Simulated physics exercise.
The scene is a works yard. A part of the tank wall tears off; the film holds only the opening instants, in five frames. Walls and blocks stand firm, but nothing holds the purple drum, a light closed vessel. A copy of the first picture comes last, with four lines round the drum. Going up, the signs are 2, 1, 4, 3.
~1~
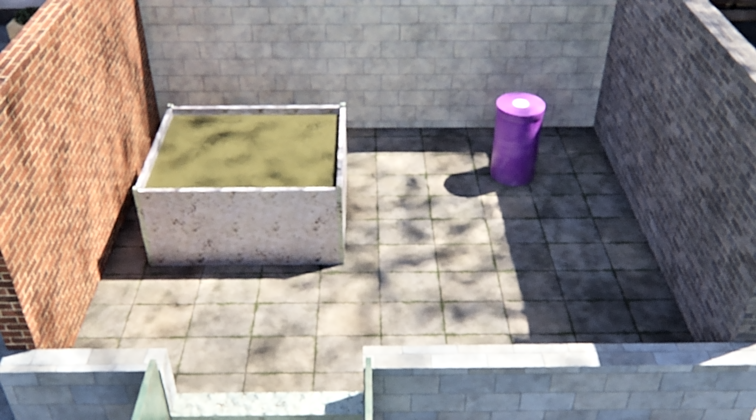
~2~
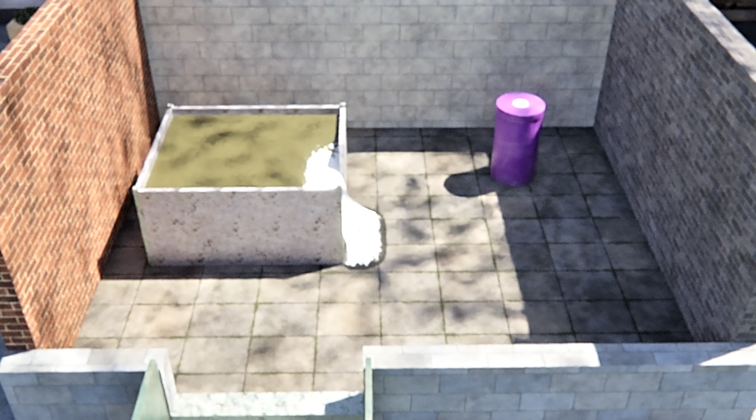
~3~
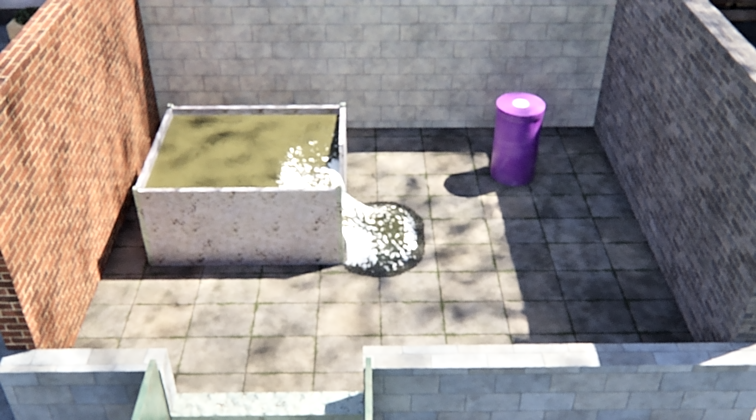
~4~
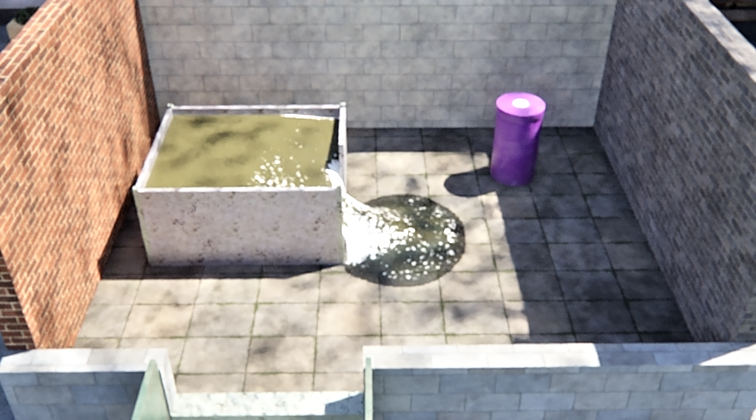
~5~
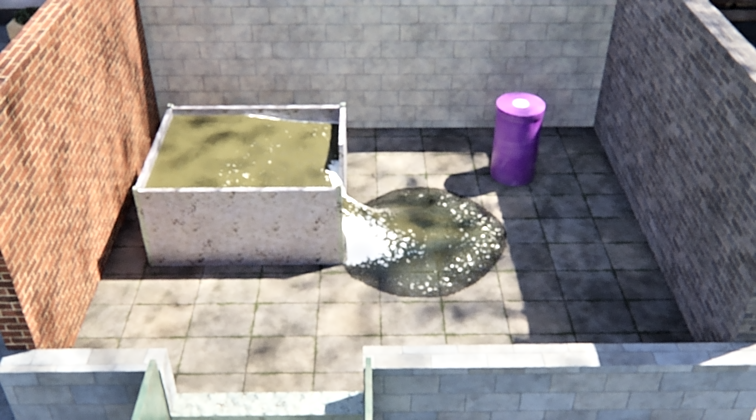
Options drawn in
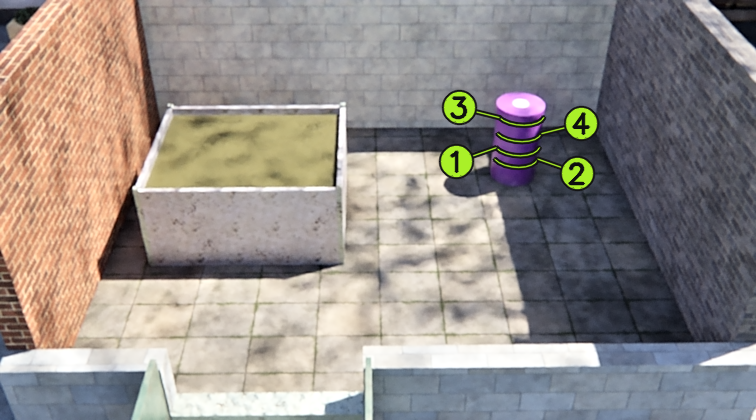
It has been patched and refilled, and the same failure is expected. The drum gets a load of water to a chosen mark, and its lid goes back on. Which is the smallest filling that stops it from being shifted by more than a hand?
2 is the one.
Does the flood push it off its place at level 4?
No.
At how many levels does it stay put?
All of them.
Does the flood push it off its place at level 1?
No.
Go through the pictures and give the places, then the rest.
The first picture shows lid of the purple drum at (521, 104); tank full, its middle at (249, 151); open gate at (266, 352).
In the second picture, 2 % of the ground under water, its edge towards the drum at (369, 211).
In the third picture, 4 % of the ground under water, its edge towards the drum at (404, 211).
In the fourth picture, 7 % of the ground under water, its edge towards the drum at (432, 204).
The fifth picture shows lid of the purple drum at (521, 104); 11 % of the ground under water, its edge towards the drum at (459, 198).
In lime, 1 at (520, 155); 2 at (518, 167); 3 at (524, 125); 4 at (522, 141); from the bottom up 2, 1, 4, 3.
With 1, it does not move.
With 2, it does not move.
With 3, it does not move.
With 4, it does not move.
